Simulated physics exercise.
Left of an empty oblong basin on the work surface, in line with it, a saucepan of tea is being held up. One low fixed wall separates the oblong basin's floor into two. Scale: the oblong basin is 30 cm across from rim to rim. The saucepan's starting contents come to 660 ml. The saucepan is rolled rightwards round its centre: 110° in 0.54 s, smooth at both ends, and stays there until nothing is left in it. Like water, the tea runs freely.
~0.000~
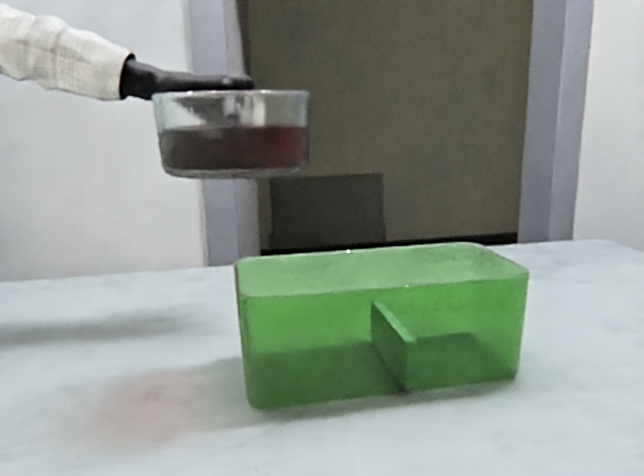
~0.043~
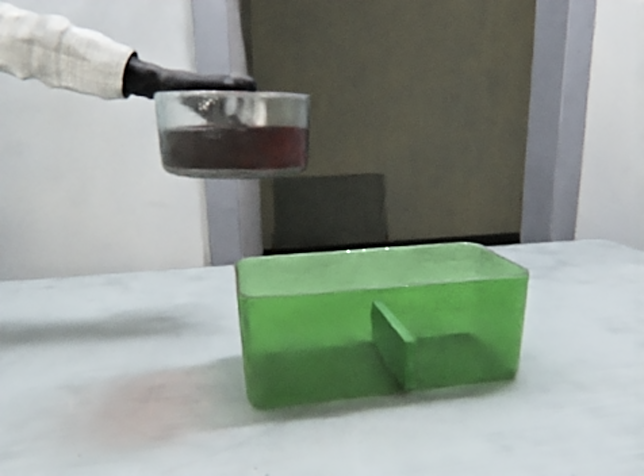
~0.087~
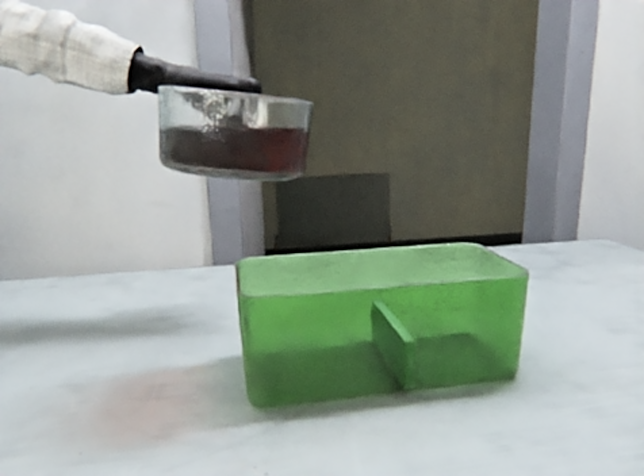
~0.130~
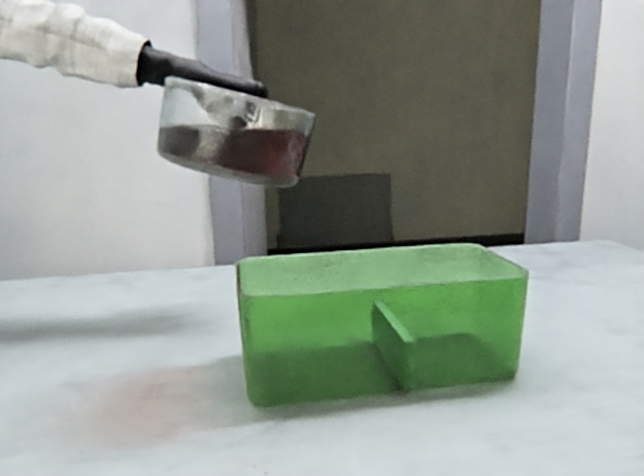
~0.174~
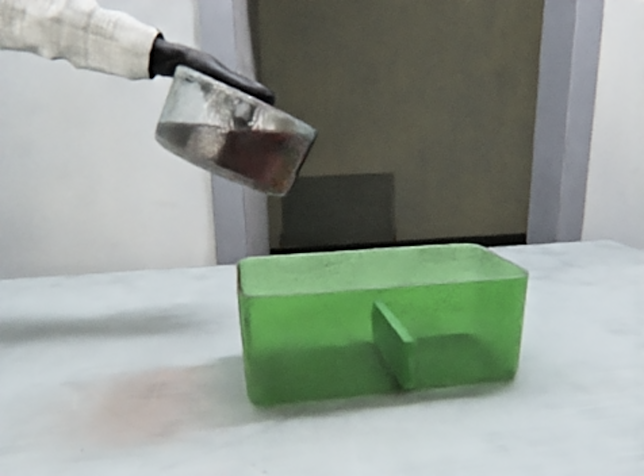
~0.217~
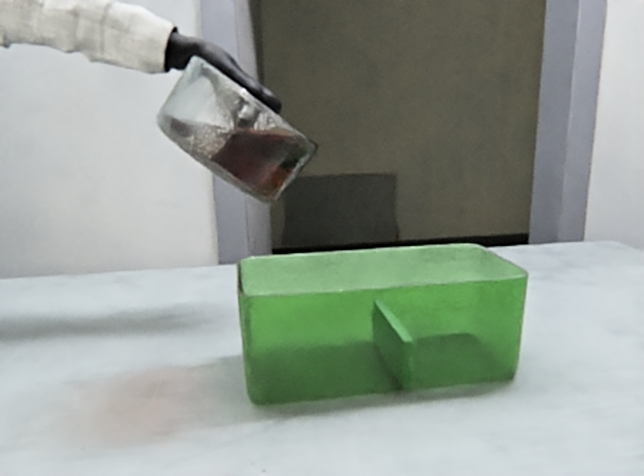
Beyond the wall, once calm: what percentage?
7 out of 100.
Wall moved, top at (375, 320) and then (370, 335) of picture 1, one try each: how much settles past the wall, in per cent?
10 % and 25 %.
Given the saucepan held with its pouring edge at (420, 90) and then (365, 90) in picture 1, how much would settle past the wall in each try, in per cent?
Near 80 in a hundred on the first go and near 50 in a hundred on the second.
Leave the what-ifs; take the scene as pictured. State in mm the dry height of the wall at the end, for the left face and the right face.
For the left, around 28 mm; for the right, around 52 mm.
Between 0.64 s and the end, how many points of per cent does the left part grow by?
About 7 percent.
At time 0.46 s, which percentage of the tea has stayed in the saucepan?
Near 20 in a hundred.
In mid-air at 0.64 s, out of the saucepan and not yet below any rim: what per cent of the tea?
Roughly 16 %.
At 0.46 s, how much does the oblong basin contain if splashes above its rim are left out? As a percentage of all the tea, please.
At that time the basin holds about 30 per cent of the liquid.
Then, 0.46 s in, the tilt is 105° and 20 per cent is still to pour, 30 is left of the wall and 0 right of it.
Then, 0.64 s in, the tilt is 110° and 4 per cent is still to pour, 78 is left of the wall and 1 right of it.
Then, 0.83 s in, the tilt is 110° and 1 per cent is still to pour, 84 is left of the wall and 6 right of it.
Then, 1.04 s in, the tilt is 110° and 0 per cent is still to pour, 85 is left of the wall and 7 right of it.
Finally, 86 per cent lies left of the wall, 7 right of it and 7 outside.
